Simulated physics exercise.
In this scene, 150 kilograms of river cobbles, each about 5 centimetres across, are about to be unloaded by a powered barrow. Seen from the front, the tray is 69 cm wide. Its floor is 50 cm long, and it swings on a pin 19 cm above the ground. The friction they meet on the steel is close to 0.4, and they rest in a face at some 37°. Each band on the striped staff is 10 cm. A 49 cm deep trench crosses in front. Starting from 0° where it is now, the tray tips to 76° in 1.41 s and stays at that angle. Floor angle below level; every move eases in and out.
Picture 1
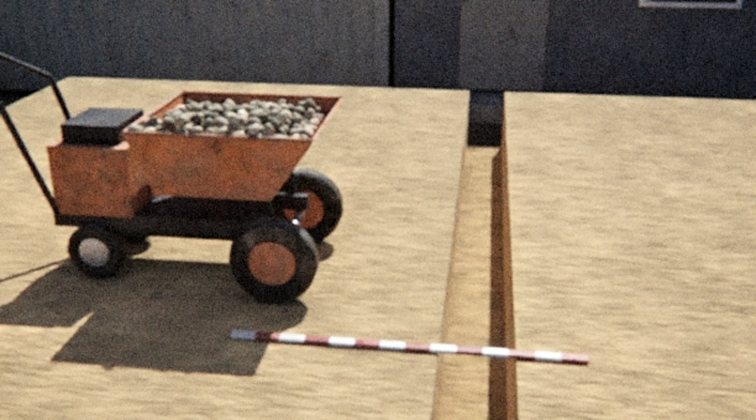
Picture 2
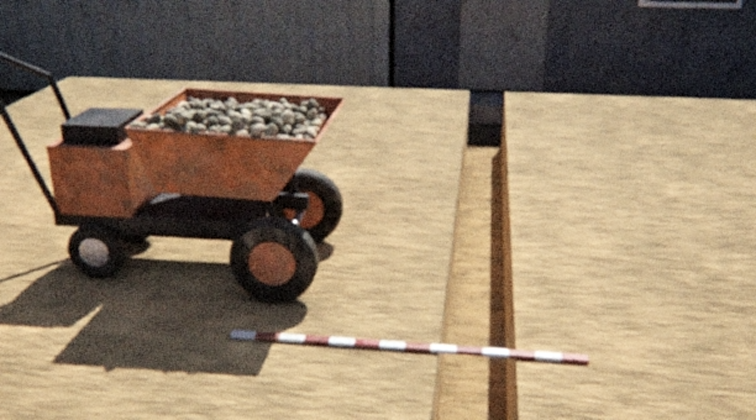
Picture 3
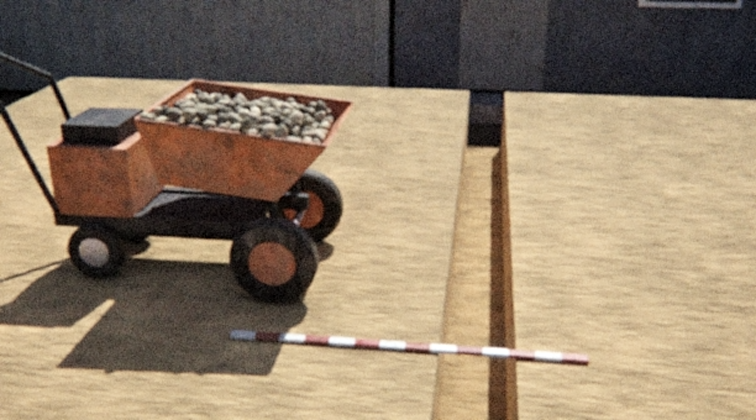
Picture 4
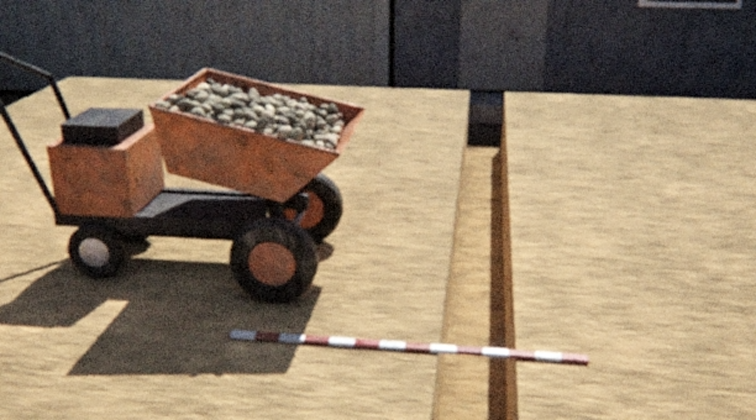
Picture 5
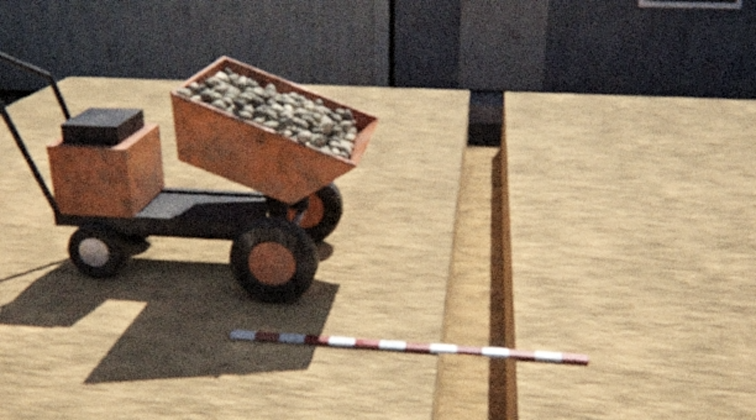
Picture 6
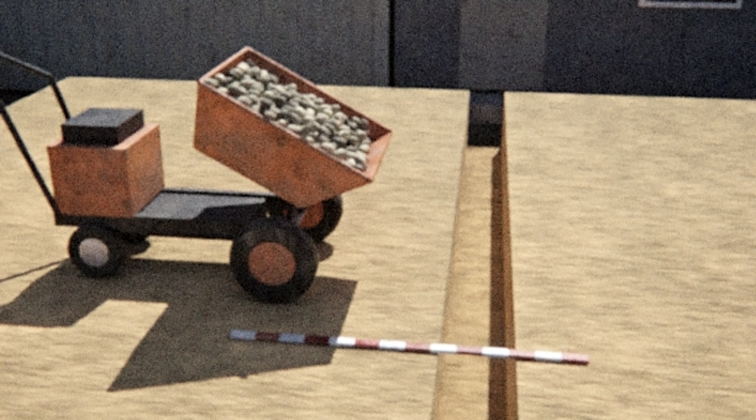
To begin with, a small orange barrow heaped with grey stones stands level on sandy ground, left of a narrow trench, with a striped staff lying in front. Its tray then starts tilting slowly, the rear rising and the front edge dipping rightward, and it steepens clearly while the stones stay heaped inside.
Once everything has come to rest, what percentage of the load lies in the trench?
84 %.
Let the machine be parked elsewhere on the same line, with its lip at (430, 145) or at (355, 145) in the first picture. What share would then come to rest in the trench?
5 %, then 85 %.
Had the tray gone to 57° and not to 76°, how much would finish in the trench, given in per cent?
Then about 45 per cent.
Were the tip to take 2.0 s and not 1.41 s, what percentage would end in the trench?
Then some 85 per cent would.
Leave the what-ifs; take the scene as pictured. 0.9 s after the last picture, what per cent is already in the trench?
By that moment, roughly 45 per cent of the load.
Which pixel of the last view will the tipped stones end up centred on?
Their centre sits close to (472, 348).
Then, 0.5 s after the last picture the floor is at 64°, 98 % in the tray, 2 % short of the trench; the foremost stones are at (443, 246).
Then, 0.9 s after the last picture the floor is at 76°, 46 % in the tray, 10 % short of the trench, 44 % in the trench; the foremost stones are at (505, 325).
Then, 1.3 s after the last picture the floor is at 76°, 17 % in the tray, 13 % short of the trench, 69 % in the trench; the foremost stones are at (523, 303).
Then, 3.2 s after the last picture the floor is at 76°, 0 % in the tray, 15 % short of the trench, 84 % in the trench, 1 % past the trench; the foremost stones are at (551, 320).
